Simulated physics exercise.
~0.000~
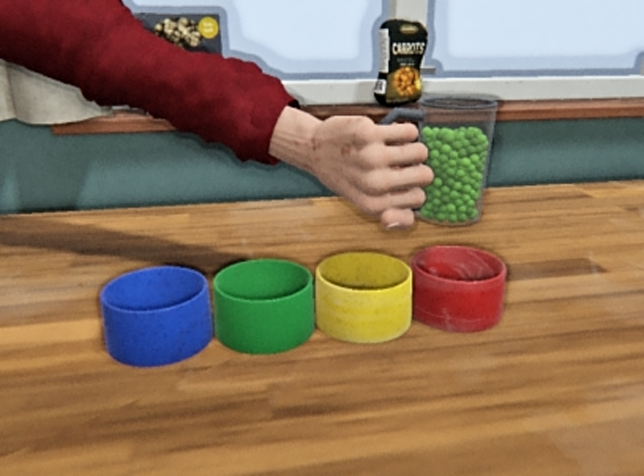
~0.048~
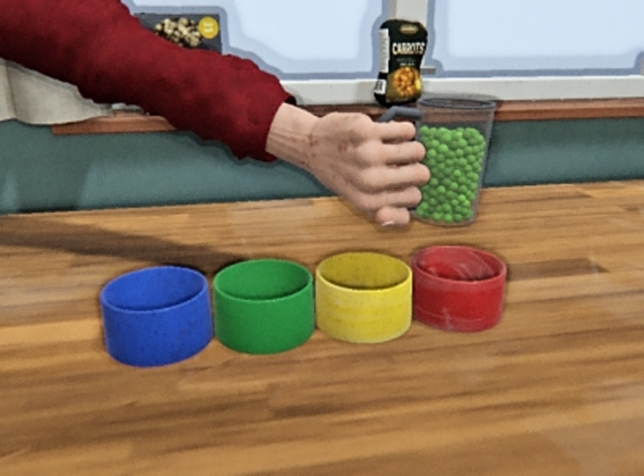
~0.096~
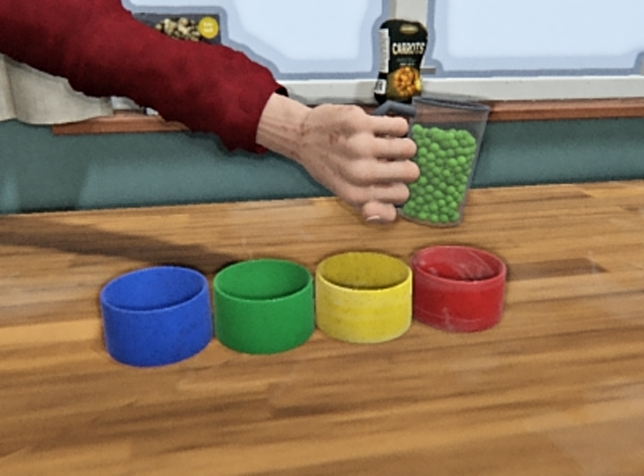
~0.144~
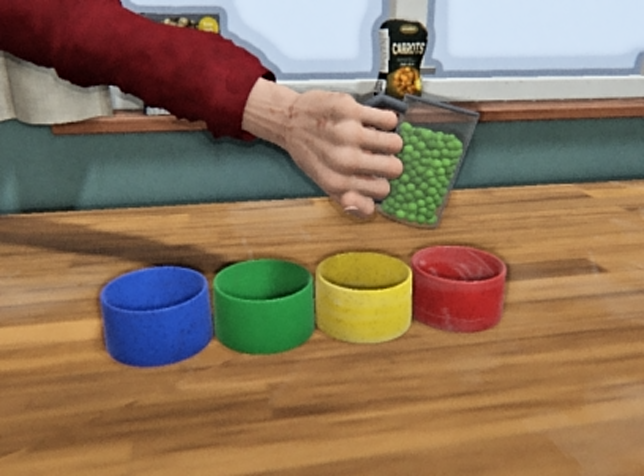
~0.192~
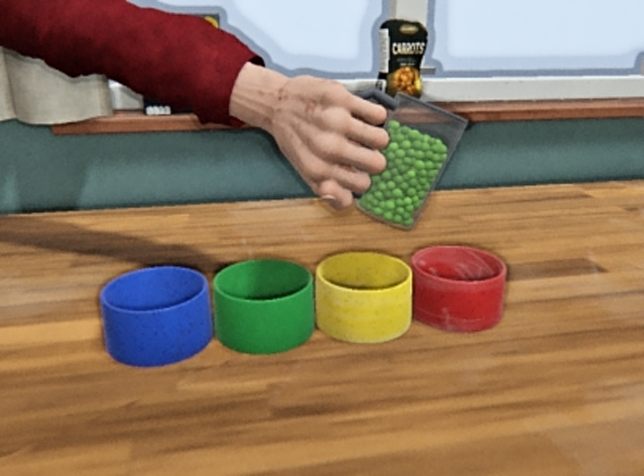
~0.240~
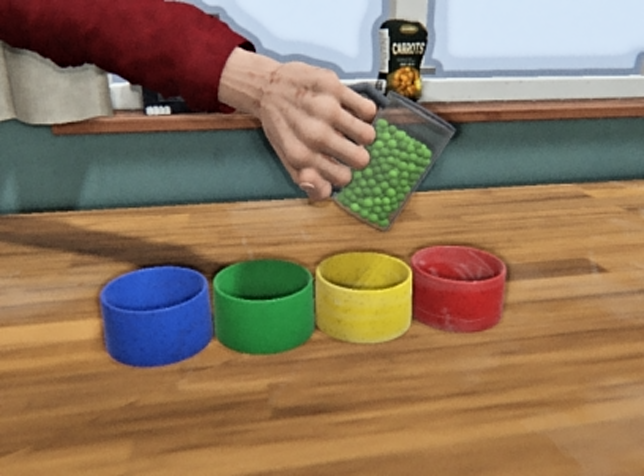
A hand in a red sleeve moving a clear cup of green peas leftward and tilting it above four coloured dishes.
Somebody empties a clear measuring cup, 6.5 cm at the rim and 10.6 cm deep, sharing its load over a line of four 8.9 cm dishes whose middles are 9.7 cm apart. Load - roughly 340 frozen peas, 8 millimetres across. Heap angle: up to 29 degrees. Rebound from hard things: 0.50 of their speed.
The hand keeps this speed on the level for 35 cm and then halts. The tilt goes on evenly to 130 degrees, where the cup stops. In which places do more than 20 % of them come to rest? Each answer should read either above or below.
Red - below, blue - above, green - above, yellow - below, counter - below.
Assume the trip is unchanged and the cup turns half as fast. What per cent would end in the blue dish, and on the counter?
Result - blue dish: 100; counter: 0.
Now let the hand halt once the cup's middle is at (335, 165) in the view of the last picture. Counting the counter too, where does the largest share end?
Most of it ends up at yellow.
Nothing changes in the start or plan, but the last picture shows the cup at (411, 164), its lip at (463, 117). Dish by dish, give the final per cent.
Red 0; blue 60; green 30; yellow 0.
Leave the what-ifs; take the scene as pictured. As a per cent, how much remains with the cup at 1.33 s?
Estimate: Around 0 % of the load.
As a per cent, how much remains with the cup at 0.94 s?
About 30 per cent.
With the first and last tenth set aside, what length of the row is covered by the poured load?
13 cm.
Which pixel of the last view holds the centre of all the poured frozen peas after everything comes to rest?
I'd say roughly (191, 320).
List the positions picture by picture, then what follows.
Cup at (452, 162), tilt 0 degrees, lip at (491, 102), moved 0.0 cm; middle of the pieces at (453, 172); red dish at (458, 263); yellow dish at (364, 271); green dish at (263, 279); blue dish at (155, 288), in the first frame.
Cup at (449, 162), tilt 2 degrees, lip at (490, 103), moved 0.3 cm; middle of the pieces at (450, 172), in the second frame.
Cup at (439, 162), tilt 7 degrees, lip at (484, 107), moved 1.3 cm; middle of the pieces at (439, 172), in the third frame.
Cup at (424, 163), tilt 14 degrees, lip at (474, 114), moved 2.8 cm; middle of the pieces at (422, 173), in the fourth frame.
Cup at (407, 164), tilt 22 degrees, lip at (462, 121), moved 4.4 cm; middle of the pieces at (404, 173), in the fifth frame.
Cup at (390, 164), tilt 31 degrees, lip at (450, 130), moved 6.0 cm; middle of the pieces at (386, 173); red dish at (458, 263); yellow dish at (364, 271); green dish at (263, 279); blue dish at (155, 288). The cup turns about 170 degrees a second and travels 34 cm a second, in the sixth frame.
After 0.66 s, tilt 102 degrees; cup holds 100 %.
After 0.94 s, tilt 130 degrees; cup holds 30 %, blue 20 %, green 35 %.
After 1.33 s, tilt 130 degrees; cup holds 0 %, blue 50 %, green 35 %.
In the end, at 1.8 s, red 0 %, blue 50 %, green 35 %, yellow 0 %, counter 10 %.
